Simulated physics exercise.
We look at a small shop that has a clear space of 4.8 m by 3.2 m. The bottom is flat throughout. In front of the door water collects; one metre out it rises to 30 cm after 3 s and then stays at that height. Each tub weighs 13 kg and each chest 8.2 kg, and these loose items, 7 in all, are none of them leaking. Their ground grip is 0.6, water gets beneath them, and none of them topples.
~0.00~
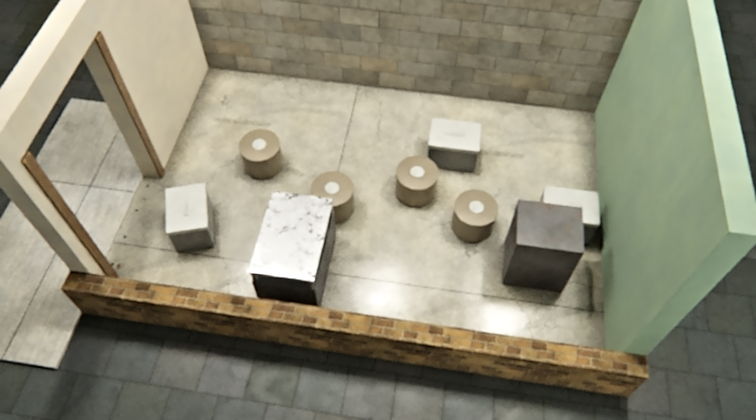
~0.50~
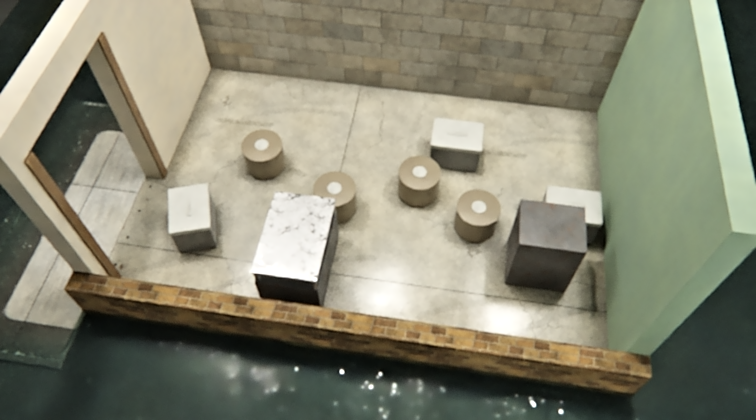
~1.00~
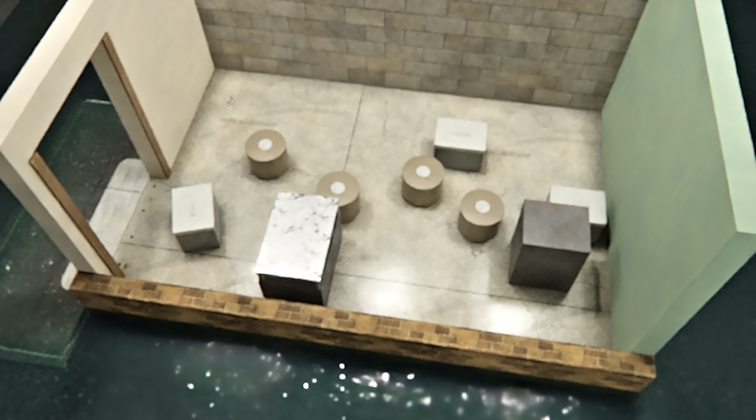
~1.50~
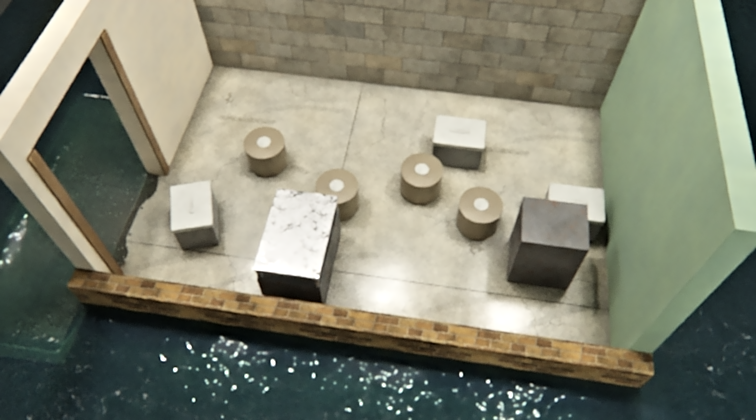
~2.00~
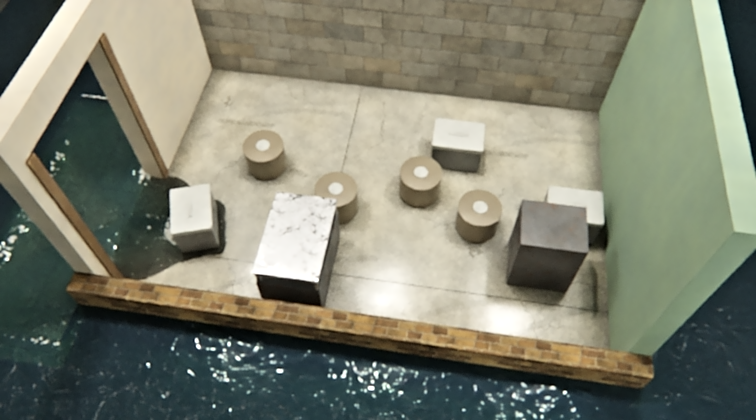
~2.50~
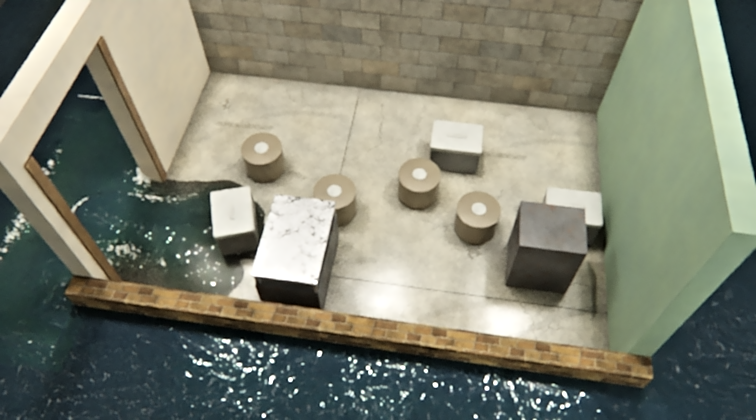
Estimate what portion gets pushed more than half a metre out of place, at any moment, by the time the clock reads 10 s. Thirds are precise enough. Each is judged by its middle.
Two in three or more.
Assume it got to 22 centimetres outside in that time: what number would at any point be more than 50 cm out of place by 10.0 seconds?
4.
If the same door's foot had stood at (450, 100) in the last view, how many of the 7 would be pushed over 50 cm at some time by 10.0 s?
The answer then is 6.
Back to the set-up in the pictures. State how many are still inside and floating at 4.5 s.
1 at that moment.
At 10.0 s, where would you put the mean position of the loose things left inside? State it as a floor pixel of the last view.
Averaged position, last view: Near pixel (430, 217).
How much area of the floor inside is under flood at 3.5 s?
Wet: Near 4.0 m2.
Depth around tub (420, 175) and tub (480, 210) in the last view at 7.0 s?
Some 5 cm at the first, some 4 cm at the second.
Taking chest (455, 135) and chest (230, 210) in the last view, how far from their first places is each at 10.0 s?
They sit 150 cm and 350 cm away, in the order given.
After 3.5 s 1 of 7 are over 50 cm from their spots; 1 afloat.
After 4.5 s 3 of 7 are over 50 cm from their spots; 1 afloat.
After 7.0 s 4 of 7 are over 50 cm from their spots; 4 afloat.
After 10.0 s 6 of 7 are over 50 cm from their spots, and 6 have been at some point; 7 afloat.
